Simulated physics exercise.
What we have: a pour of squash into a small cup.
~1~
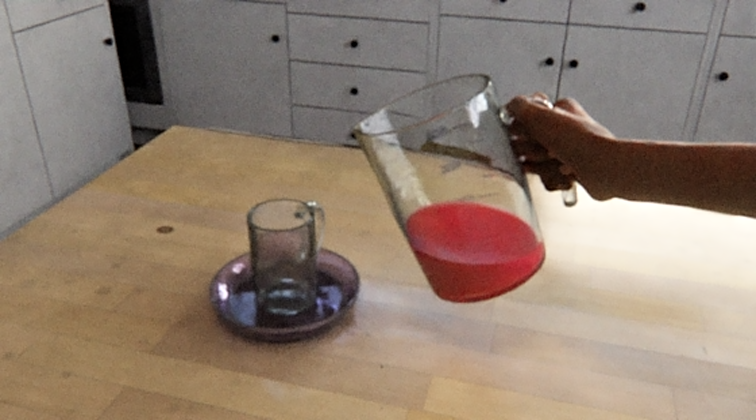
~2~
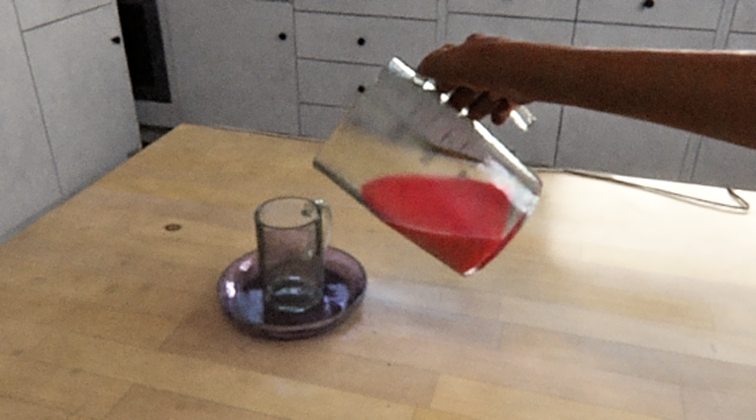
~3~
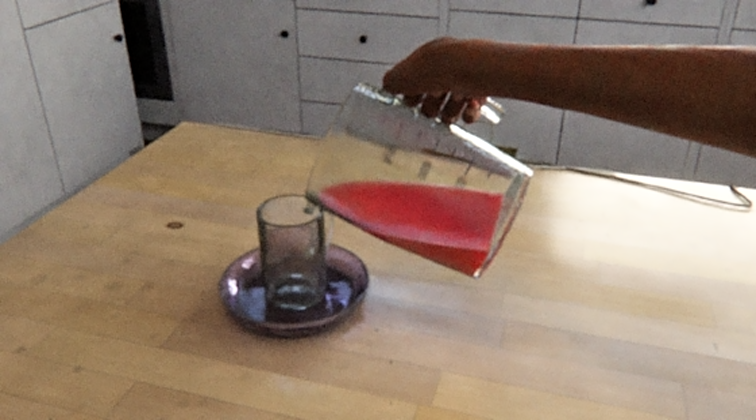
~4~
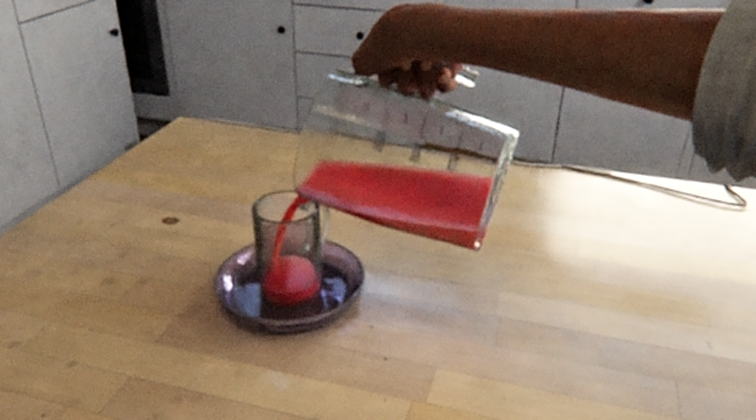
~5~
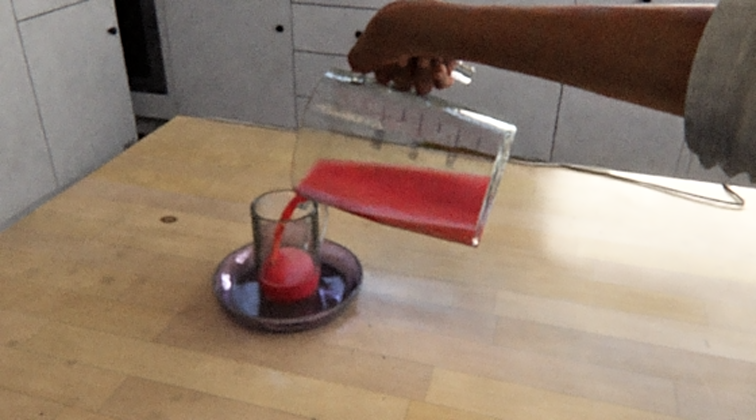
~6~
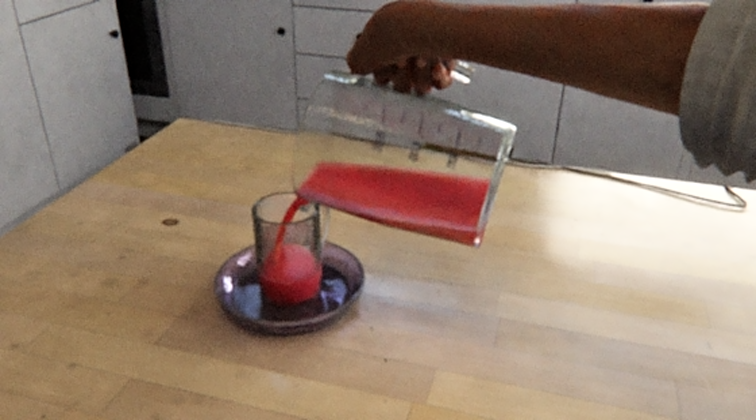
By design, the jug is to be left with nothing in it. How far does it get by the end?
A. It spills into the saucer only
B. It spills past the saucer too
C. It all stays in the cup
It spills into the saucer only.
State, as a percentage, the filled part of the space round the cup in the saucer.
The saucer ends up around 20 per cent full.
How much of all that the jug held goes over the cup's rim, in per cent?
Share: Near 20 per cent.
Next, the cup is about three quarters full; the saucer is dry.
After that, the cup is full to the brim; the saucer is wet, with room to spare.
Finally, the cup is full to the brim; the saucer is wet, with room to spare.
